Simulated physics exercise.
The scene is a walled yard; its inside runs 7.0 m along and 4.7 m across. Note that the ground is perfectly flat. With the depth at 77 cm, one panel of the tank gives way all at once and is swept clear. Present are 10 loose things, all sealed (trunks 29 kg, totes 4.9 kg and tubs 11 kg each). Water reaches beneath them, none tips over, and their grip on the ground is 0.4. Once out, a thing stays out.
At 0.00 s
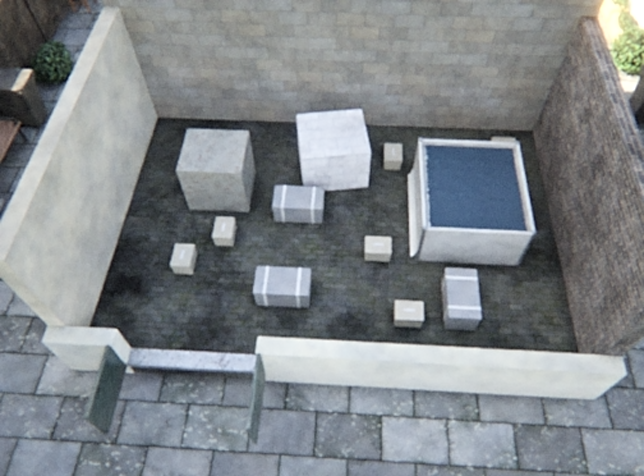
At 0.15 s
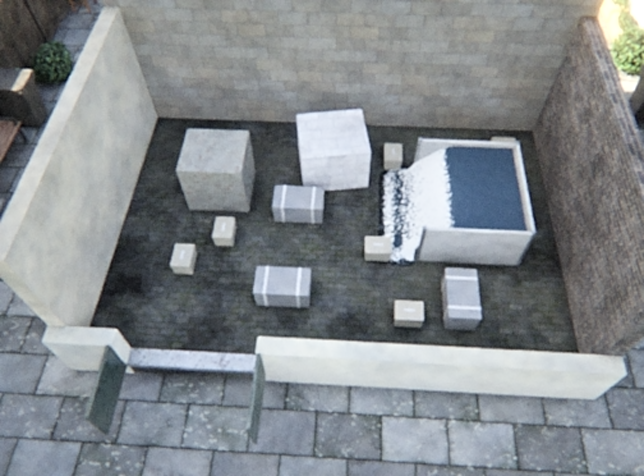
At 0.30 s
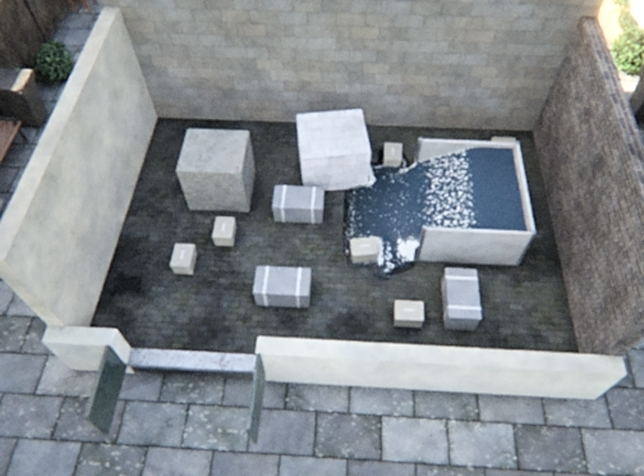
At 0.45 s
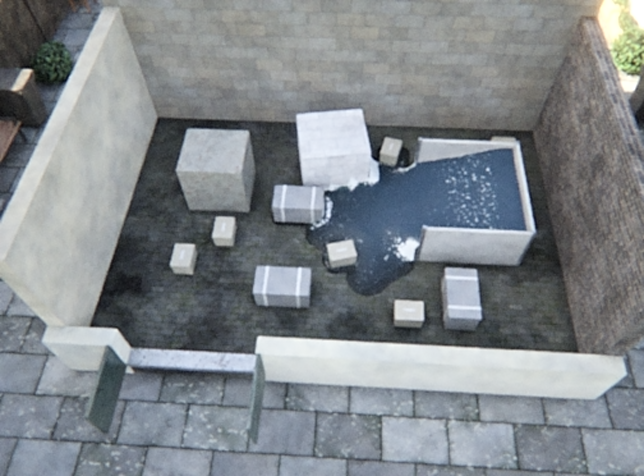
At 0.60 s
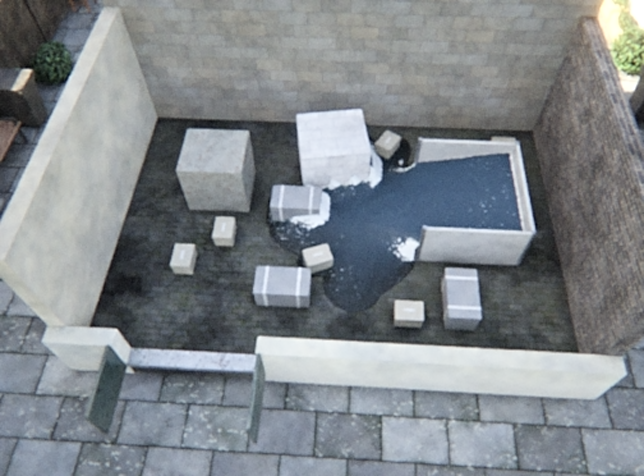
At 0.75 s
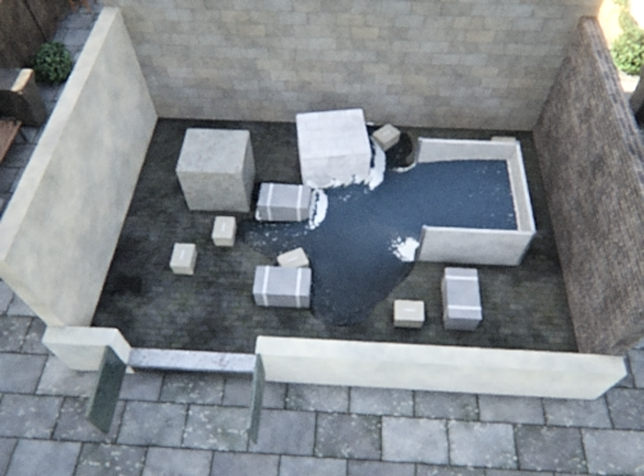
A tank in a walled yard lost its left side, and dark water poured out across the ground, spreading around the blocks and pushing a couple of small boxes to the left.
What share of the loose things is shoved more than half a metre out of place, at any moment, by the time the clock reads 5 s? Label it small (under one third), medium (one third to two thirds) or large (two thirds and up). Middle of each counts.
Large.
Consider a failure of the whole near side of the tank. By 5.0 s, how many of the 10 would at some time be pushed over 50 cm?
In that case the number is 6.
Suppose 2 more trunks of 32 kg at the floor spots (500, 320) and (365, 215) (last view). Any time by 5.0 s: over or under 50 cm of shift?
In turn: Under, over.
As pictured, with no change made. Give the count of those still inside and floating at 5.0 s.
At that moment it comes to 6.
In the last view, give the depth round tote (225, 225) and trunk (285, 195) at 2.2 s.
Some 11 cm at the first, some 10 cm at the second.
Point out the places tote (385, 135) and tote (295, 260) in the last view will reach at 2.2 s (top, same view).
They end up about (452, 156) and (119, 299) in the last view.
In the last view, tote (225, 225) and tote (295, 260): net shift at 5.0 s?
In turn: 250 cm, 400 cm.
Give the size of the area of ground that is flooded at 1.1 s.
That flooded area is roughly 12.0 m2.
After 1.1 s 3 of 10 are over 50 cm from their spots; 0 afloat.
After 2.2 s 6 of 10 are over 50 cm from their spots; 3 afloat.
After 3.5 s 7 of 10 are over 50 cm from their spots; 5 afloat.
After 5.0 s 6 of 10 are over 50 cm from their spots, and 7 have been at some point; 6 afloat.
